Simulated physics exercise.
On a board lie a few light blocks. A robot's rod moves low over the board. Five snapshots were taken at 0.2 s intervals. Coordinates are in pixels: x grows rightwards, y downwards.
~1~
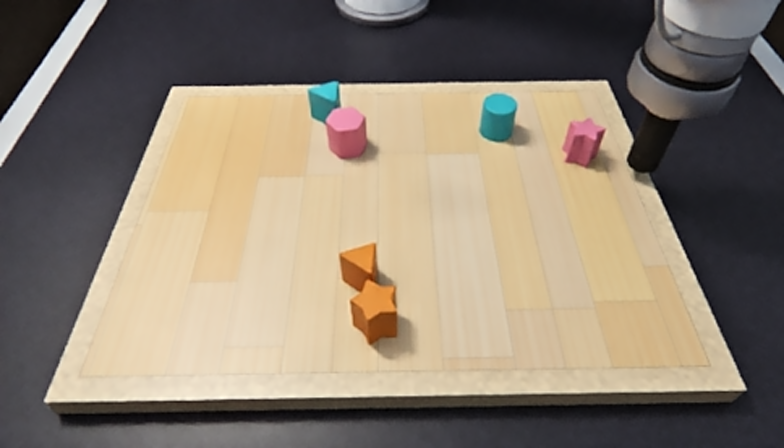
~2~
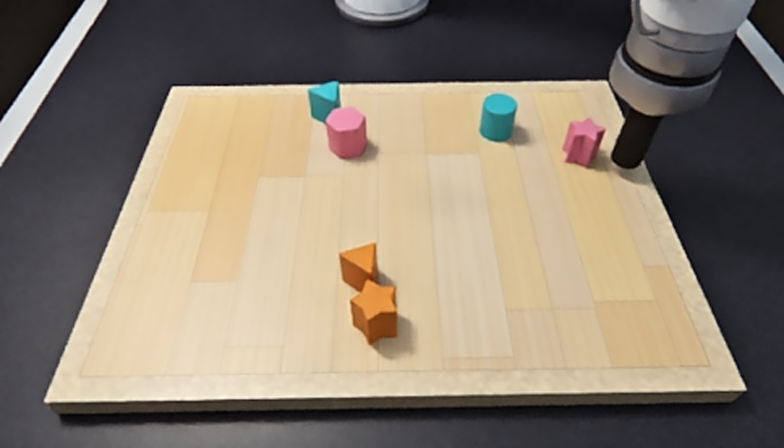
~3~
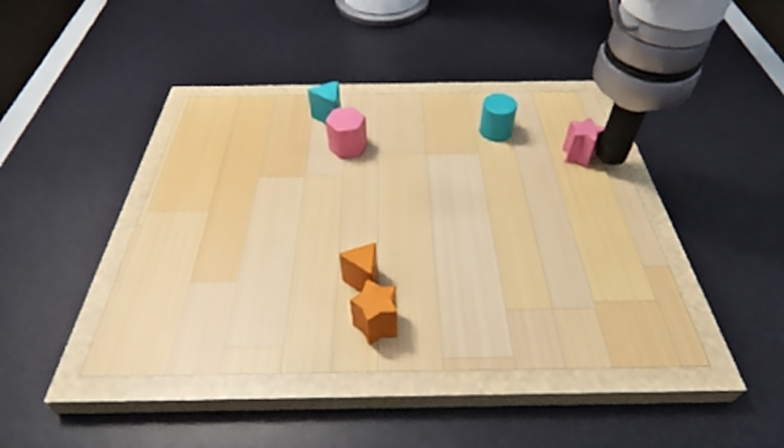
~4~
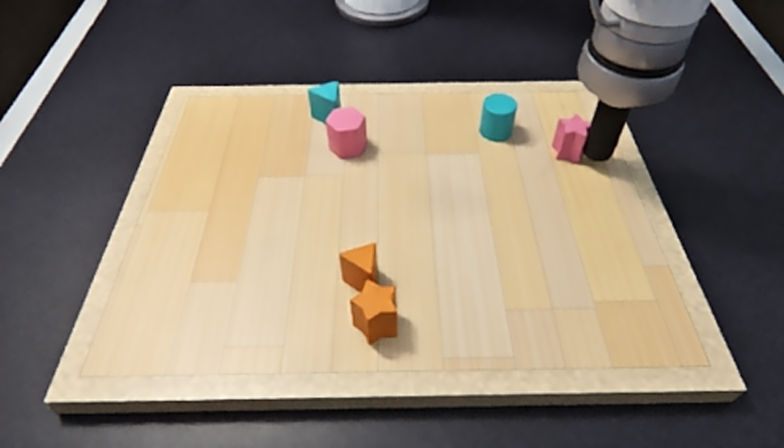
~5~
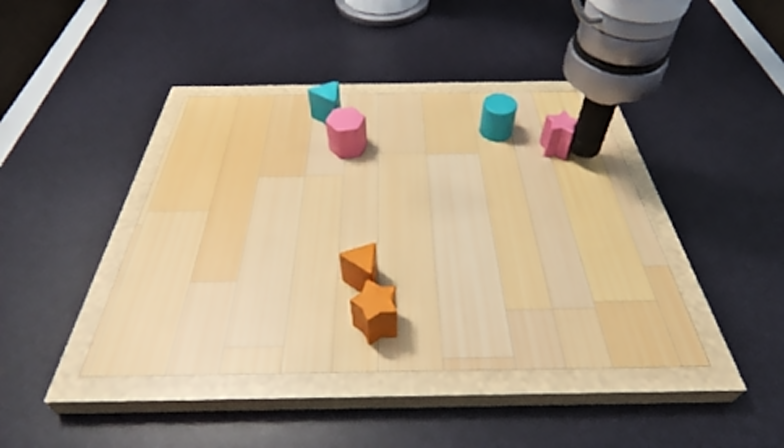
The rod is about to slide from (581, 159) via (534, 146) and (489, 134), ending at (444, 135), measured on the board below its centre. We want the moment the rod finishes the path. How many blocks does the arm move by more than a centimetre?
Count: 2.
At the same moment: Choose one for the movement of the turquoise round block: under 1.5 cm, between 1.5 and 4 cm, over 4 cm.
Upwards of 4 cm.
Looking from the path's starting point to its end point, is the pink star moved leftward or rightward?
Shifts right.
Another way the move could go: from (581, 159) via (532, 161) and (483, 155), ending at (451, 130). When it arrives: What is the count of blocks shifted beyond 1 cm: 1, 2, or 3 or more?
My best guess is that a single block moves over 1 cm.
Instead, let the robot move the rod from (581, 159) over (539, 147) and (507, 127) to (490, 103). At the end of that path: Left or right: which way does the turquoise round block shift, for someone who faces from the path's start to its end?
It is displaced to the left.
The first path, step by step. One third of the way, rod at (535, 136); turquoise round block at (486, 98); pink star at (518, 105).
Two thirds of the way, rod at (489, 124); turquoise round block at (451, 83); pink star at (480, 90), turned 35° clockwise.
At the end, rod at (445, 125); turquoise round block at (441, 77); pink star at (469, 89), turned 75° clockwise.
